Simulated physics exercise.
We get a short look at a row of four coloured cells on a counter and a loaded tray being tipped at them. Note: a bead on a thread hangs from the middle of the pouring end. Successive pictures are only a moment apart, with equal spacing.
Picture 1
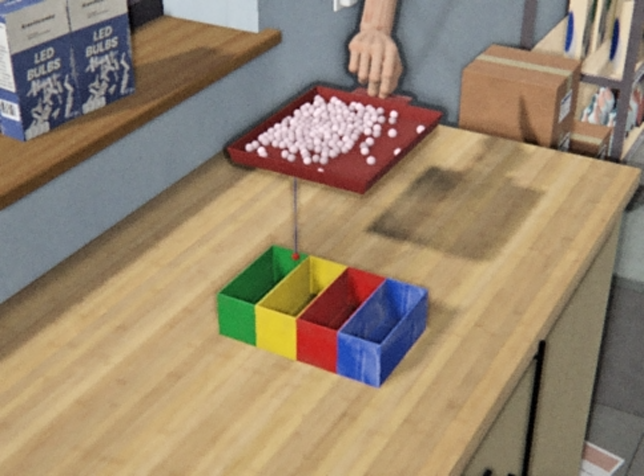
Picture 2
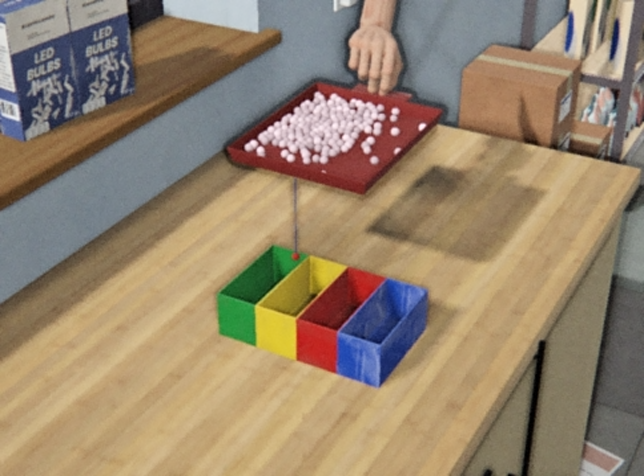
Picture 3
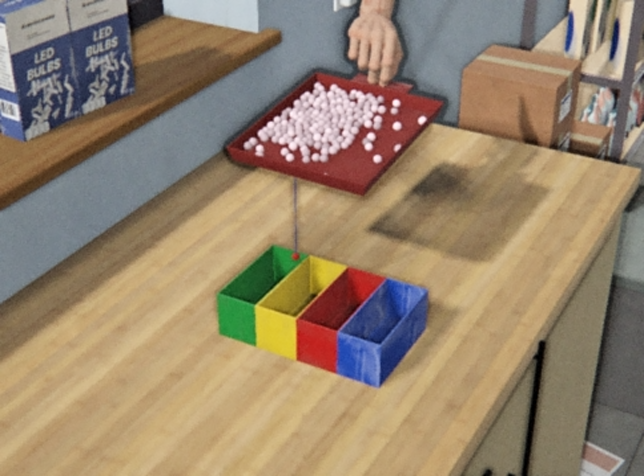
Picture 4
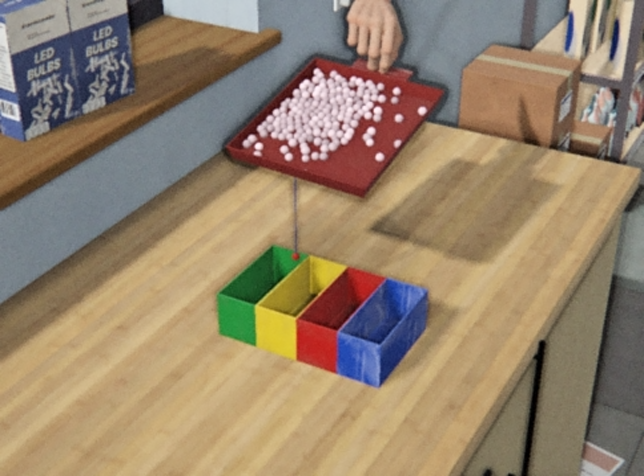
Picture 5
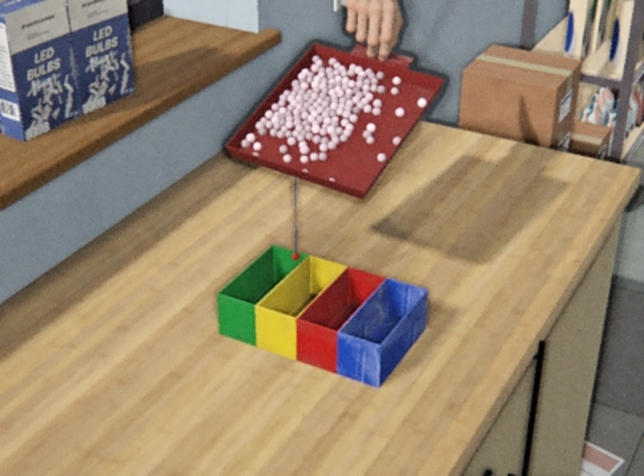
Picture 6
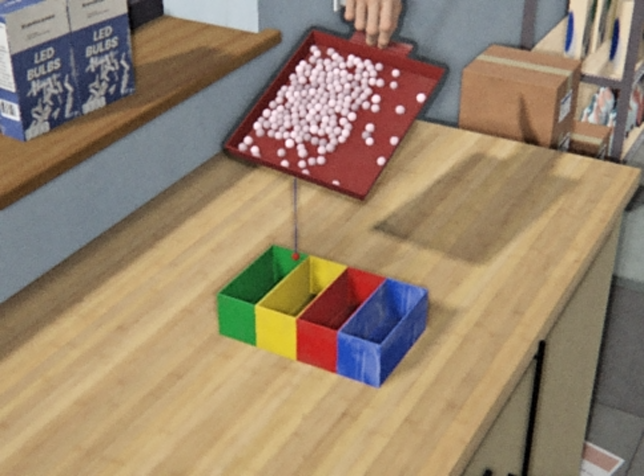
On a wooden counter, a hand steadily tilting a red tray of small pale beads above green, yellow, red and blue compartments.
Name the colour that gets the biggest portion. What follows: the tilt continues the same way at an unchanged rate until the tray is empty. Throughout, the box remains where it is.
Red.
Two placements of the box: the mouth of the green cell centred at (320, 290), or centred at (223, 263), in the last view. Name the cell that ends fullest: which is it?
The yellow one first, the blue cell second.
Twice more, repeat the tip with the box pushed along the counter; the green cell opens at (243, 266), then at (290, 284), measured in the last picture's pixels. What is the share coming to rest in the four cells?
90 % for the first, 90 % for the second.
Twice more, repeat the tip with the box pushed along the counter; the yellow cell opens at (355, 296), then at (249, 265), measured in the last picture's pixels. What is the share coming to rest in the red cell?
10 %, then 10 %.
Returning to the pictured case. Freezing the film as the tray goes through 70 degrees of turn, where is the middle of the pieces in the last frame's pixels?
The middle of the pieces sits at roughly (327, 198).
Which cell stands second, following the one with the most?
The answer is the yellow cell.
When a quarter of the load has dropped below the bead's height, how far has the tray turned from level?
At about 75°.
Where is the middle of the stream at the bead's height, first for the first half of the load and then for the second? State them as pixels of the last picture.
Earlier portion about (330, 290); later portion about (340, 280).
Shortly afterwards, tray tipped steeply; near two thirds on the tray; a little in the red cell; a little in the blue cell; a little in the yellow cell; only a few in the green cell; near a quarter falling or outside the box.
Next, tray tipped past a quarter turn; near half in the red cell; near a quarter in the yellow cell; a little in the blue cell; a little in the green cell; a little falling or outside the box.
Some moments later, tray tipped past a quarter turn; near half in the red cell; near a quarter in the yellow cell; a little in the blue cell; a little in the green cell; a little falling or outside the box.
In the end, tray tipped past a quarter turn; near half in the red cell; near a quarter in the yellow cell; a little in the blue cell; a little in the green cell; a little outside the box.
